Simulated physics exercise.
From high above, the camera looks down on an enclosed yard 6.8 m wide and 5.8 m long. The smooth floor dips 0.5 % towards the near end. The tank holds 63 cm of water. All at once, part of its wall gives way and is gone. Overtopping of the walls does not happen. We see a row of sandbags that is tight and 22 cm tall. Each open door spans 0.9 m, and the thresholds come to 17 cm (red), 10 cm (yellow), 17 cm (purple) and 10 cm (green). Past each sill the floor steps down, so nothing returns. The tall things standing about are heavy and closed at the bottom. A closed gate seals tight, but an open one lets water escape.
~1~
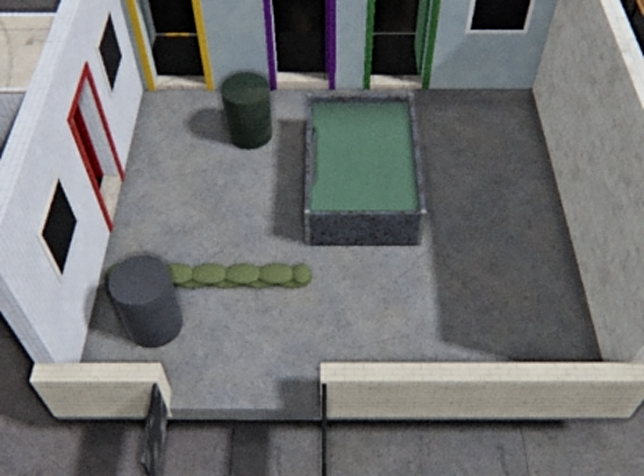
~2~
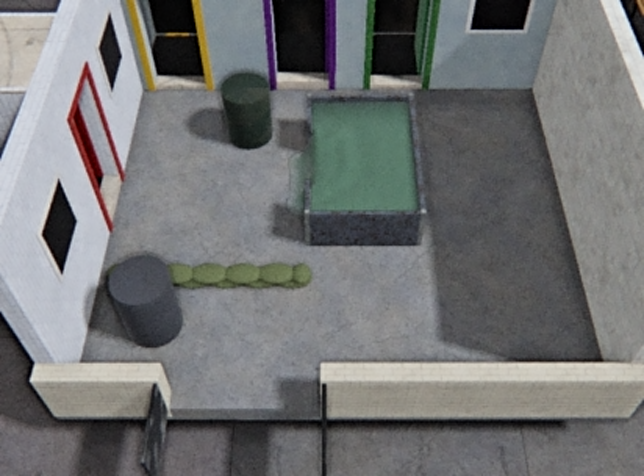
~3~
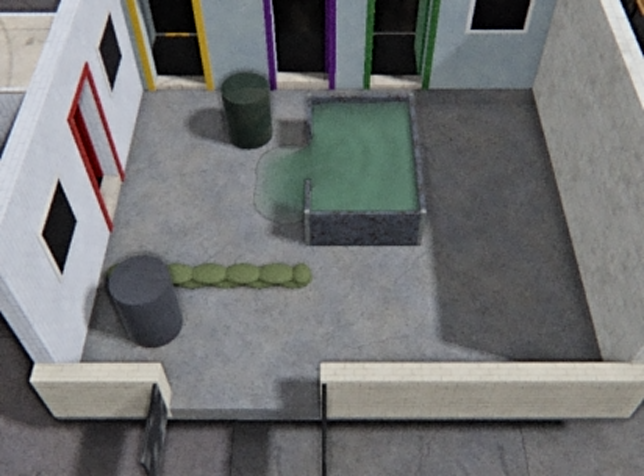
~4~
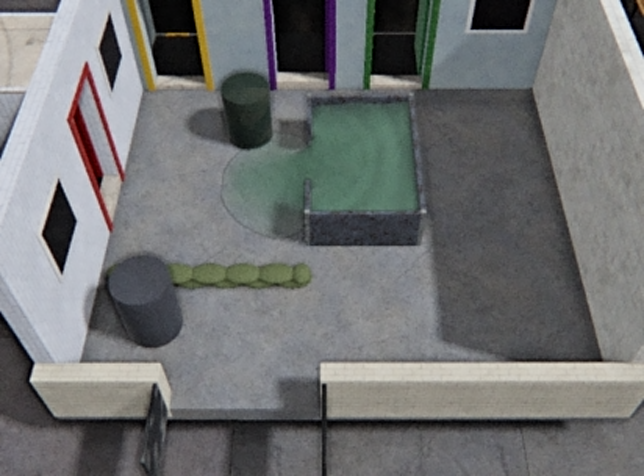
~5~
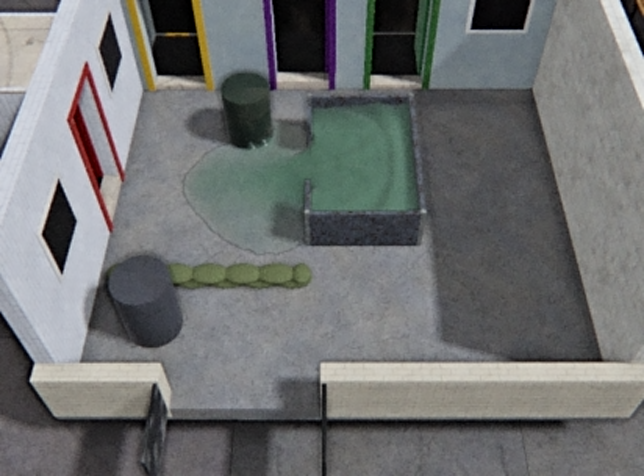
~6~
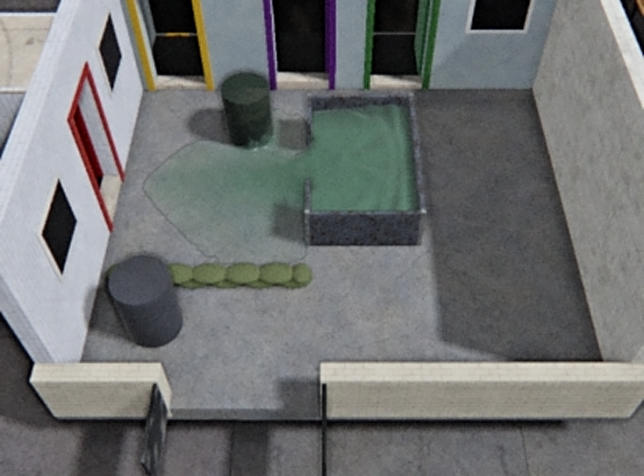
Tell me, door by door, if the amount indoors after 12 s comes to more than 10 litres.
In order: The red door overtops the limit; the yellow door overtops the limit; the purple door remains shy of the limit; the green door remains shy of the limit.
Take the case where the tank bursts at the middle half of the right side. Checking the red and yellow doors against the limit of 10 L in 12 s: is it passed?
Red short, yellow short.
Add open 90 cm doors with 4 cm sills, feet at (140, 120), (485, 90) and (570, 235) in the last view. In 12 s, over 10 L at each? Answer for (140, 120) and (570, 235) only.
Exceeded, within it.
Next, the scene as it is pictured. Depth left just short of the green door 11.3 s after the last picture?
Roughly 4.5 cm.
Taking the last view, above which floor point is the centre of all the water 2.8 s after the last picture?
I'd put it close to (259, 188).
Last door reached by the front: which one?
It's the green door that comes last.
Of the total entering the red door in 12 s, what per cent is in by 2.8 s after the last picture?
By that time, around 90 per cent.
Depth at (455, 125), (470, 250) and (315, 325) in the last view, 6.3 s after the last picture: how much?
First 4 cm, then 1 cm, then 2 cm.
Then, 0.7 s after the last picture water covers 25 % of the floor and is deepest (34 cm) near (127, 163); red door 29 cm at the sill, 15 L in, yellow door not reached, purple door not reached, green door not reached.
Then, 1.5 s after the last picture water covers 30 % of the floor and is deepest (34 cm) near (116, 264); red door 29 cm at the sill, 59 L in, yellow door 13 cm at the sill, 2 L in, purple door 7 cm at the sill, 0 L in, green door not reached.
Then, 2.8 s after the last picture water covers 40 % of the floor and is deepest (22 cm) near (121, 189); red door 21 cm at the sill, 106 L in, yellow door 16 cm at the sill, 35 L in, purple door 8 cm at the sill, 0 L in, green door 2 cm at the sill, 0 L in.
Then, 6.3 s after the last picture water covers 75 % of the floor and is deepest (17 cm) near (141, 102); red door 13 cm at the sill, 118 L in, yellow door 15 cm at the sill, 102 L in, purple door 7 cm at the sill, 0 L in, green door 5 cm at the sill, 0 L in.
Then, 11.3 s after the last picture water covers 90 % of the floor and is deepest (10 cm) near (444, 391); red door 8 cm at the sill, 119 L in, yellow door 7 cm at the sill, 119 L in, purple door 5 cm at the sill, 0 L in, green door 5 cm at the sill, 0 L in.
